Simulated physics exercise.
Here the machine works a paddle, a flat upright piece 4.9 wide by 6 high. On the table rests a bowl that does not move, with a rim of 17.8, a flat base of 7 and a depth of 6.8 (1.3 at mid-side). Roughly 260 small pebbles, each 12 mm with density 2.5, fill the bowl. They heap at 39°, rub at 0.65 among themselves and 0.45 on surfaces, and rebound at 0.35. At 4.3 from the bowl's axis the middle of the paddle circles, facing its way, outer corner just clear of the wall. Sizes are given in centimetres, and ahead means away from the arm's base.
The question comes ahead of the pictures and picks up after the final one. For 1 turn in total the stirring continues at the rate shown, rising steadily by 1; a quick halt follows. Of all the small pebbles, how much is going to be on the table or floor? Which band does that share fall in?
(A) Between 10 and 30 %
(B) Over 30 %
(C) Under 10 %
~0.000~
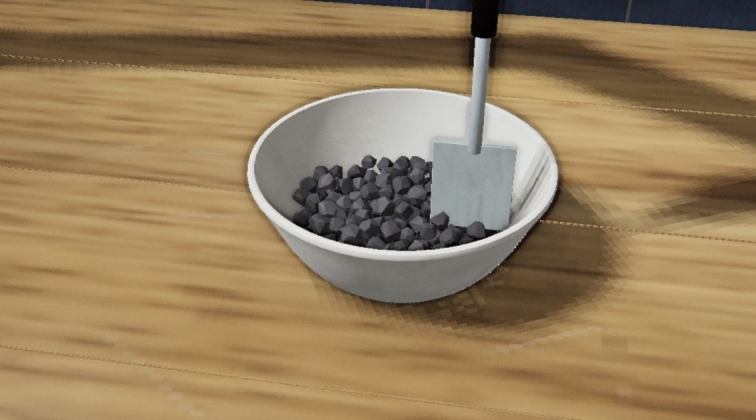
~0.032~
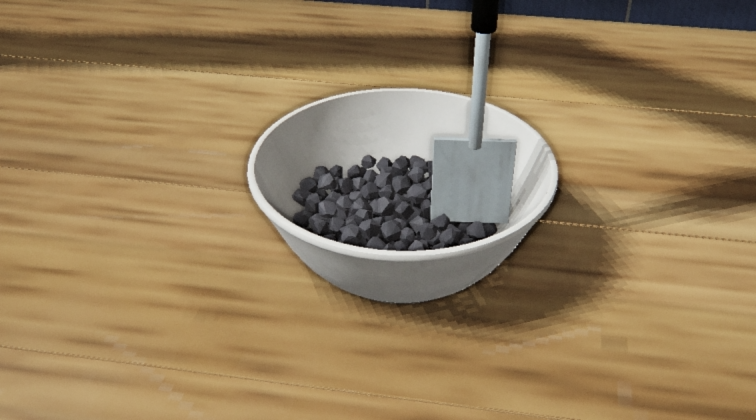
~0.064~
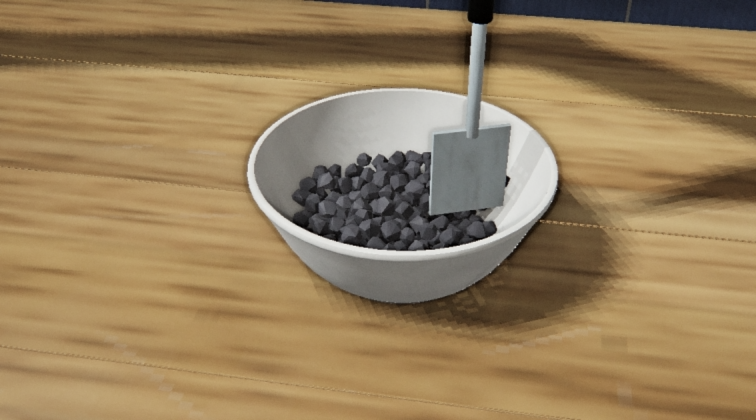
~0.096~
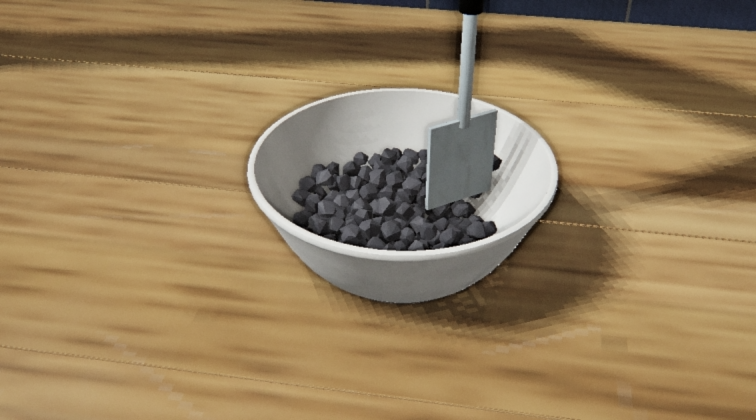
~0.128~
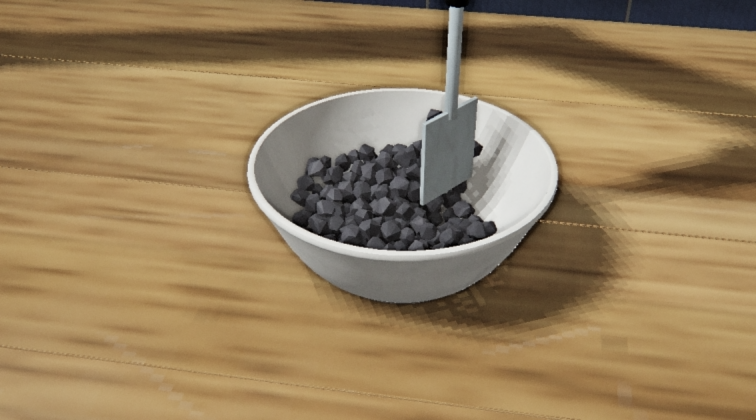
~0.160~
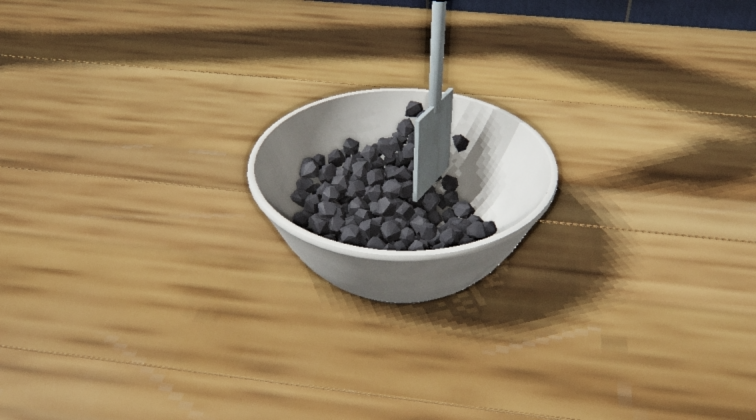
C.
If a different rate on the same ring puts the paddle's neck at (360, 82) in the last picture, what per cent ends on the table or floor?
Close to 25 in a hundred.
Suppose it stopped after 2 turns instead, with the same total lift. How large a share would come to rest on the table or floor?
15 %.
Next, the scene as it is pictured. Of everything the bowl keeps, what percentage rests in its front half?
About 35 %.
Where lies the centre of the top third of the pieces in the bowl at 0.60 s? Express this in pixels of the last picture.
Around (475, 222).
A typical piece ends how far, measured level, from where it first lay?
Roughly 6 cm.
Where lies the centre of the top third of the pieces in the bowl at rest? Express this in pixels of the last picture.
The centre sits around (475, 178) in the last picture.
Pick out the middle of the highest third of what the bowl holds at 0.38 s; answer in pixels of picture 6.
Roughly pixel (317, 207).
After 0.38 s, 182° round, highest piece 8 above the table; 253 in the bowl, 2 in flight or on the tool.
After 0.60 s, 294° round, highest piece 9 above the table; 248 in the bowl, 7 on the table or floor.
After 0.91 s, 0° round, highest piece 9 above the table; 238 in the bowl, 17 on the table or floor.
After 1.61 s, 0° round, highest piece 9 above the table; 238 in the bowl, 17 on the table or floor.
In the end, 238 in the bowl, 17 on the table or floor. That is 7 % on the table or floor.
